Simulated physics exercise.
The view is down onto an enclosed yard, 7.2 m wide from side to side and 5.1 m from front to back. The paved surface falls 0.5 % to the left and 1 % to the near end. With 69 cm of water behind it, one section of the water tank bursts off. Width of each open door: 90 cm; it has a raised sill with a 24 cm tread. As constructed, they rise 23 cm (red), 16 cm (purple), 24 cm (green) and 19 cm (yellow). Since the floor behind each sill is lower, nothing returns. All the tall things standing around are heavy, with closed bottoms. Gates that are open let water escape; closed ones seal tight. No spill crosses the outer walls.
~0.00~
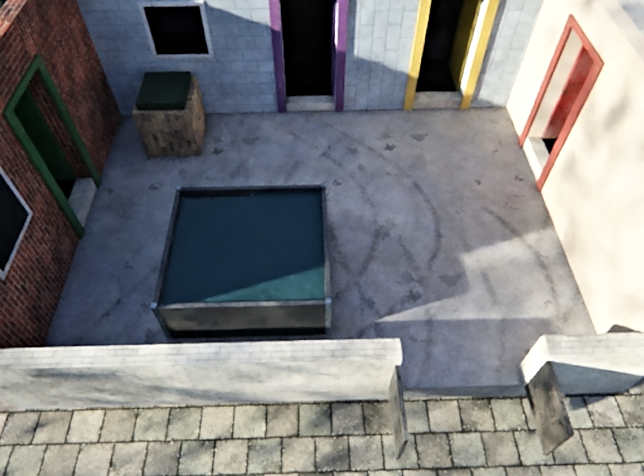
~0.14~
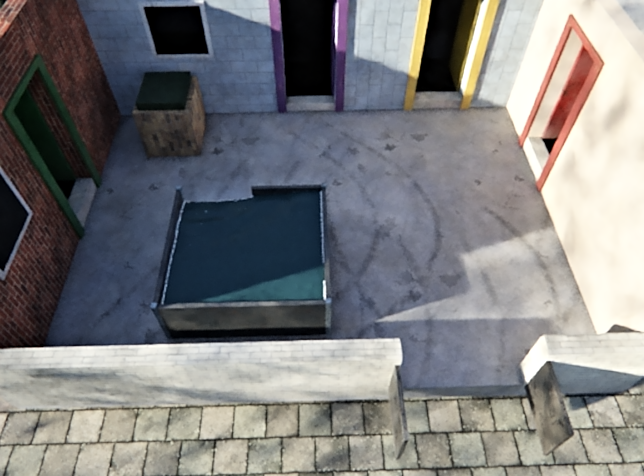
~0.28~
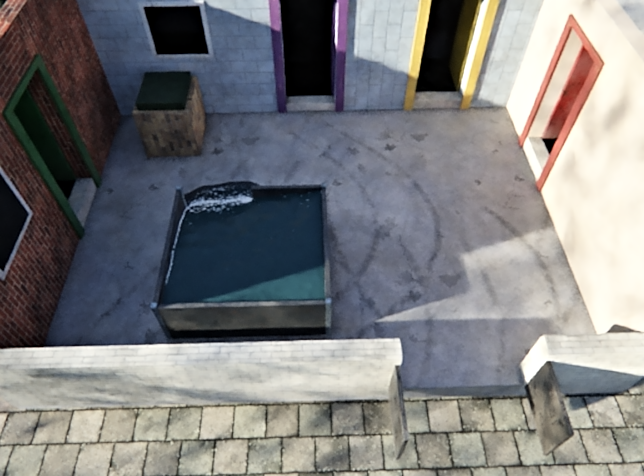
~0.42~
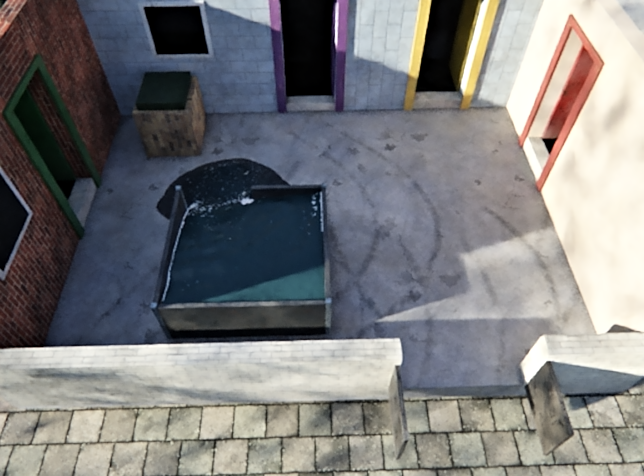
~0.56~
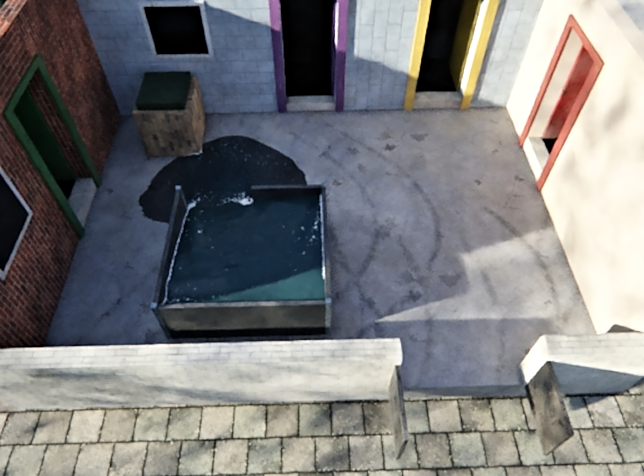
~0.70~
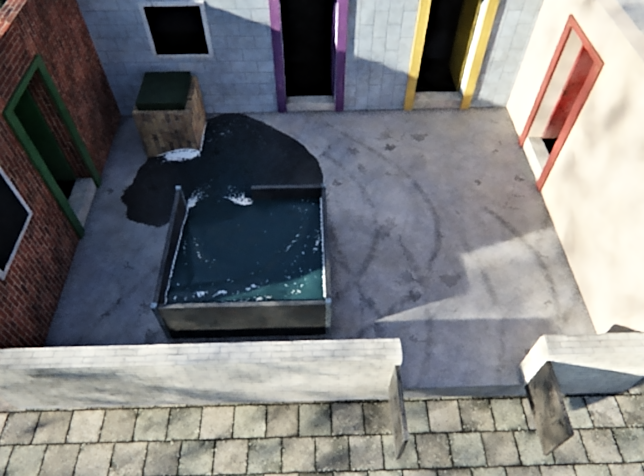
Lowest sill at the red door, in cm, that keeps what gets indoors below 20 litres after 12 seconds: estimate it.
My estimate is 9 cm.
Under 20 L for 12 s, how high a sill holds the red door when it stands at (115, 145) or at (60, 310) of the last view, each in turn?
About 20 cm, then about 9.0 cm.
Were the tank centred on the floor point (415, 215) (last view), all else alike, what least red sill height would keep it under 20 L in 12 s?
Some 8.0 cm.
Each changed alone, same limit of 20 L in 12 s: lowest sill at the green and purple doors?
You'd want about 12.5 centimetres at green and about 13.5 centimetres at purple.
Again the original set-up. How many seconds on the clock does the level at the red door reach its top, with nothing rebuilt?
The level tops out around 3.8 s.
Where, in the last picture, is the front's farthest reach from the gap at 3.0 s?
Front tip: Approx. (499, 108) px.
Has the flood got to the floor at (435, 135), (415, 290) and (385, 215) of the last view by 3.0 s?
First wet through, second bone-dry, third bone-dry.
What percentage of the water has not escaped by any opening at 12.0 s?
What remains is some 86 per cent of the water.
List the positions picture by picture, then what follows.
Still water, 69 cm deep, in the water tank at (248, 244); the red door at (552, 117) is dry, in the first picture.
The gap is on the far side, the front 0.4 m out at a hidden place; the back of the water tank holds 69 cm, in the second picture.
The front is at a hidden place, 0.8 m from the gap on the far side; 0.8 m2 of floor is wet, 69 cm left at the back, in the third picture.
Water pours out on the far side and has run 1.4 m, to (233, 161); about 8 cm deep outside, 69 cm at the back, in the fourth picture.
The front is at (222, 140), 1.9 m from the gap on the far side; 3.4 m2 of floor is wet, 67 cm left at the back, in the fifth picture.
Water pours out on the far side and has run 2.5 m, to (222, 119); about 5 cm deep outside, 60 cm at the back; 3.6 m in a straight line remain to the red door at (552, 117), in the sixth picture.
After 1.4 s water covers 25 % of the floor, deepest (40 cm) near (215, 219); it has not reached the red door.
After 3.0 s water covers 50 % of the floor, deepest (34 cm) near (122, 117); it has not reached the red door.
After 12.0 s water covers 95 % of the floor, deepest (12 cm) near (34, 379); 4 cm at the red door, 0 litres in over its 23 cm sill.
At the red door as built, the water arrived by 3.4 s and peaked near 14 cm at 3.8 s.
With a sill of 7.5 cm, 38 litres would have come in within the 12 s; with 10 cm, 13 litres. So under 20 litres takes about 9 cm.
